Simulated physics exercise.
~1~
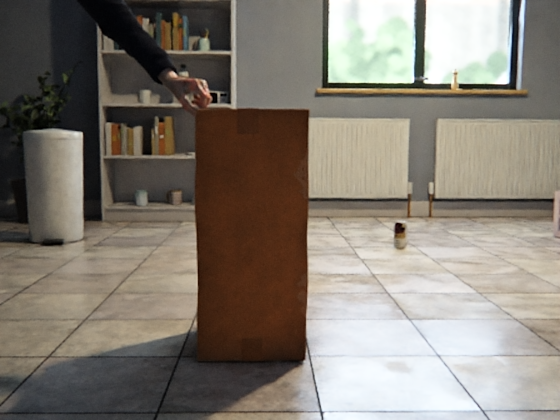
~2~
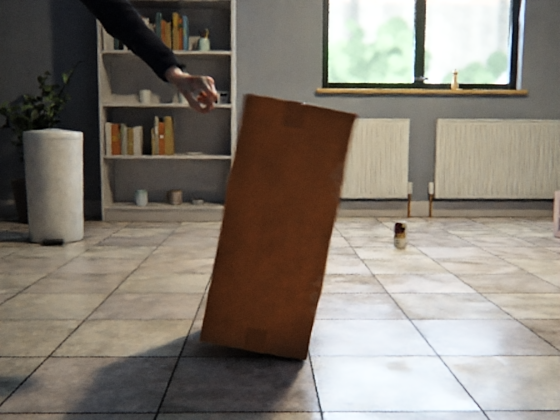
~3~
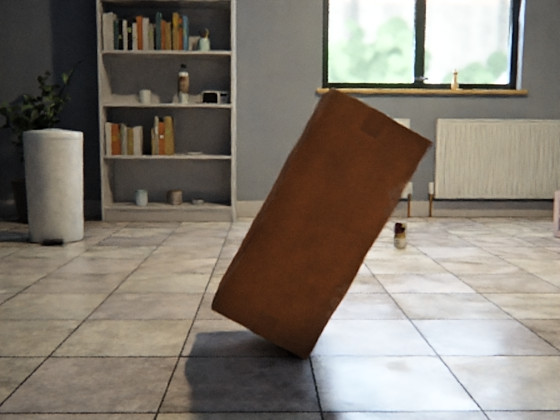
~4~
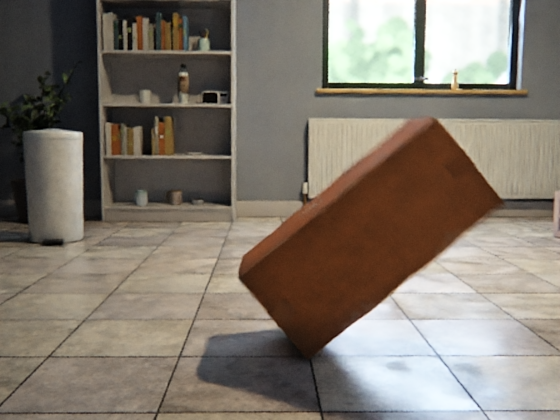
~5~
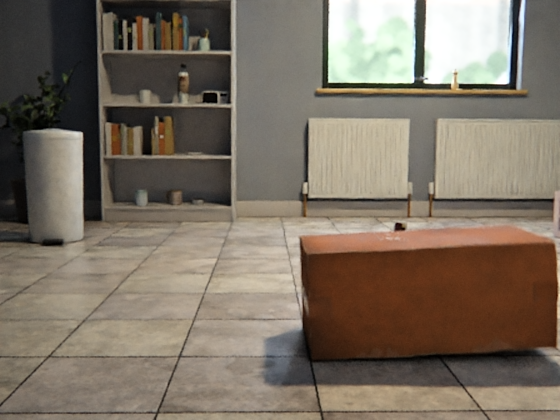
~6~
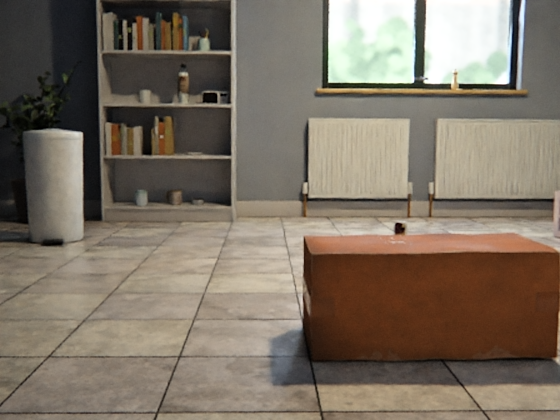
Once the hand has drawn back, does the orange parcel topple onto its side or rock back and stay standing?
The orange parcel topples over to the right and ends up lying on its side on the tiled floor.
